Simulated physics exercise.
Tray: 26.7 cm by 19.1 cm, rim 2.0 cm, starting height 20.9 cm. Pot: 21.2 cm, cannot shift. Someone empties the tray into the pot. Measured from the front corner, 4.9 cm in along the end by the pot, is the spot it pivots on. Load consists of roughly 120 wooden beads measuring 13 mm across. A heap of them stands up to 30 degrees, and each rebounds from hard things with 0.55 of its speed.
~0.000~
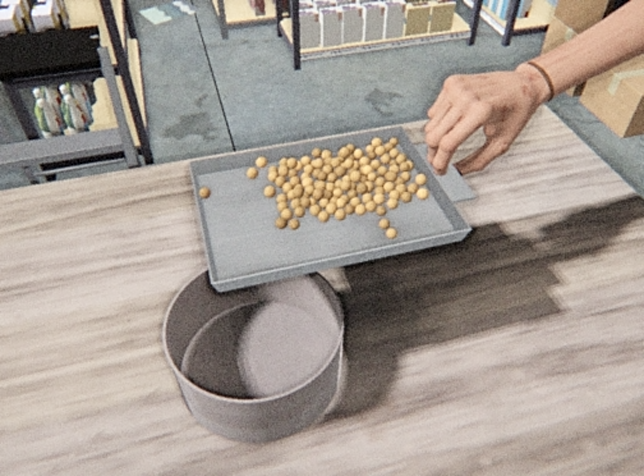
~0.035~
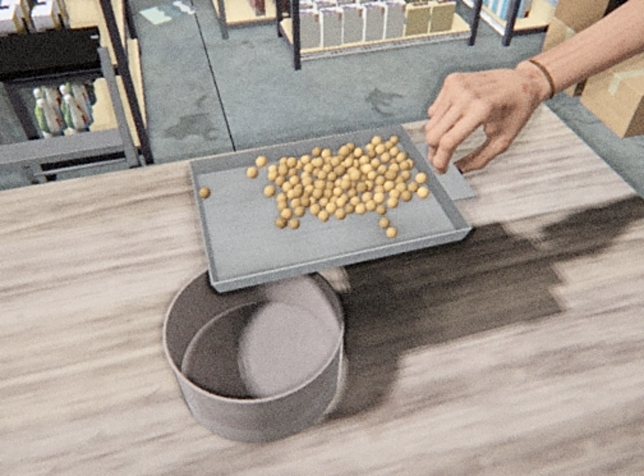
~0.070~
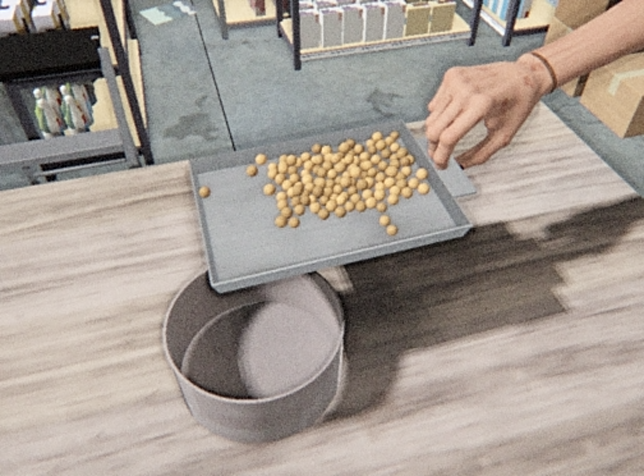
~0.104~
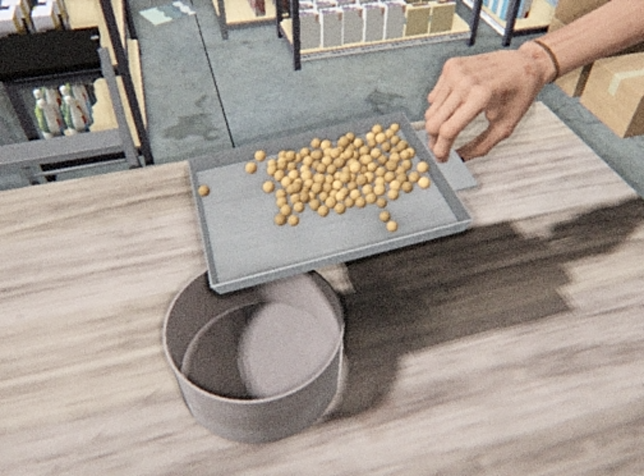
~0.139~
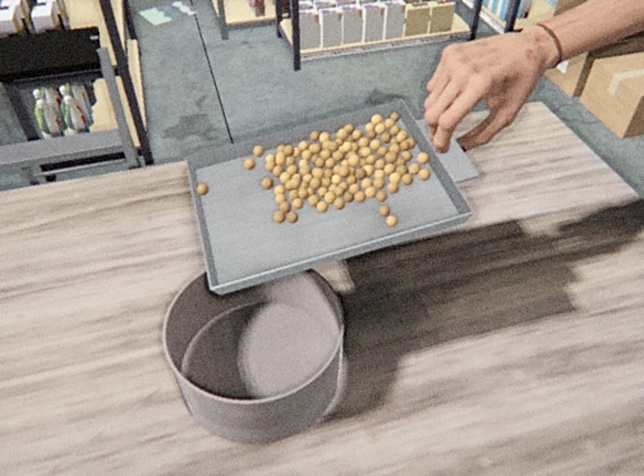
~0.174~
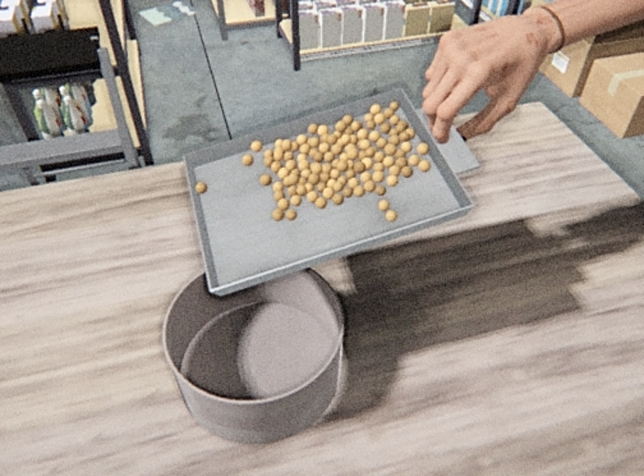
The footage shows a hand at the right edge of a gray tray of small round tan beads above an empty round pot, gradually raising the tray's right side while the beads stay clustered and barely shift.
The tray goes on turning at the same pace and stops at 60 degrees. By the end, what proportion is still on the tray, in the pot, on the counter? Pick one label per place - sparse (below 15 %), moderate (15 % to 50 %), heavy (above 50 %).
Left on the tray: Moderate; pot: Moderate; counter: Moderate.
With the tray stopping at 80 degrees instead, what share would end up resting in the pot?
60 per cent.
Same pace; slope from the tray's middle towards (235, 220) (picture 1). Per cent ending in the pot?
Estimate: Near 5 per cent.
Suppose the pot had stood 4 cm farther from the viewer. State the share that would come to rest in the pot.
Near 5 per cent in that case.
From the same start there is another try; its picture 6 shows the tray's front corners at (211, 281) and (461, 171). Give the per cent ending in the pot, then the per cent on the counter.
Pot 5 % / counter 60 %.
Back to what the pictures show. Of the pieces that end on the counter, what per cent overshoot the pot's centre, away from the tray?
Some 100 per cent.
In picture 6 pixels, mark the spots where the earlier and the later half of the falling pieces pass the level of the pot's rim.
I'd mark about (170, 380) for the first half, then (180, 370) for the second.
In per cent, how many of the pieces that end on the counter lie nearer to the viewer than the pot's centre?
80 %.
After 0.41 s, tilt 36 degrees; the tray holds 100 %, the pot 0 %.
After 0.58 s, tilt 53 degrees; the tray holds 100 %, the pot 0 %.
Then, at 0.86 s, tilt 60 degrees; the tray holds 45 %, the pot 15 %.
By 2.1 s all is still; tray 40 %, pot 25 %, counter 35 %.
